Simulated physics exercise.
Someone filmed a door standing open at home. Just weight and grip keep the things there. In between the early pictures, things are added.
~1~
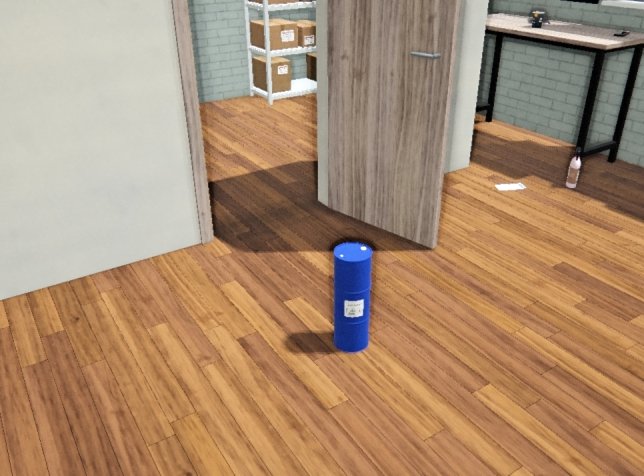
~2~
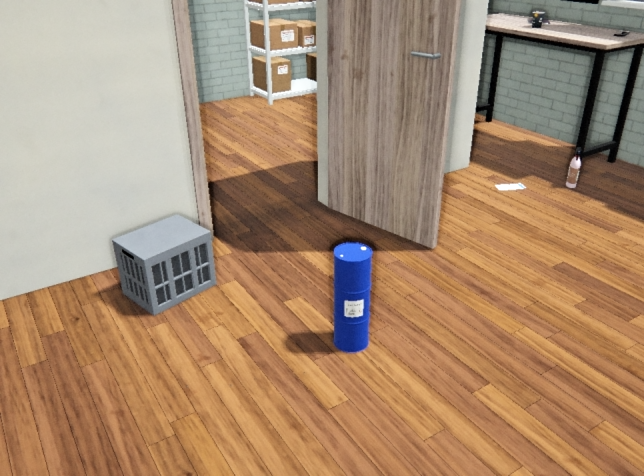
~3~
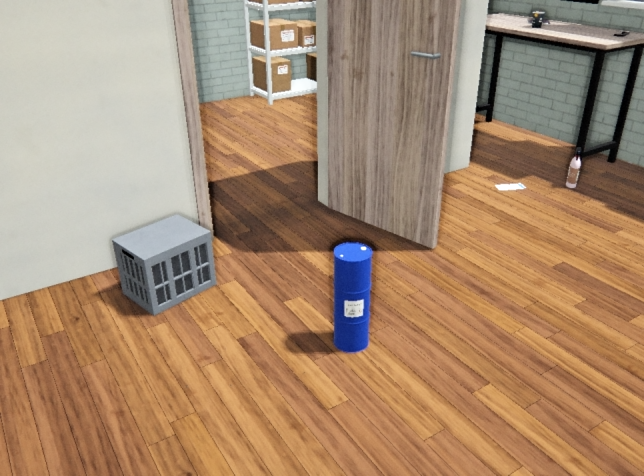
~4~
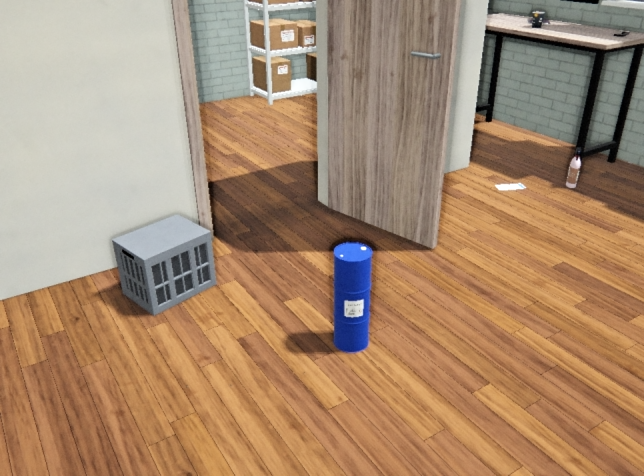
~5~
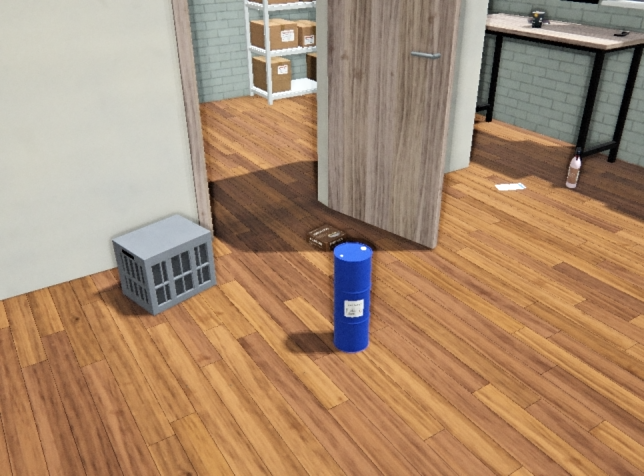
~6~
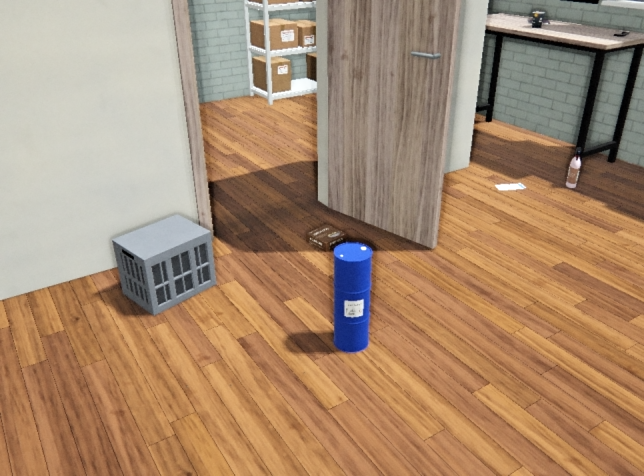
Grey crate appearing by the wall left of a blue canister, then a small brown packet behind it, beside a still, open door.
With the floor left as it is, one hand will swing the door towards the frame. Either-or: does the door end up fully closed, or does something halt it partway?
I expect it will finish flush.
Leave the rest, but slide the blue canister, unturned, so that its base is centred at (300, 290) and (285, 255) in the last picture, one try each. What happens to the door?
Well, on the first go it makes it all the way, and on the second it is held back.
Then, 1.30 s on from there, door 65° open; brown packet shifted a little near (317, 238).
Then, 1.90 s on from there, door 37° open; brown packet shifted well along near (280, 236).
Then, 2.50 s on from there, door 10° open; brown packet shifted well along near (249, 227).
In the end, door 0° open; moved from the start, brown packet; the other 2 unmoved. At the end, from the last picture's camera, brown packet near (241, 219).
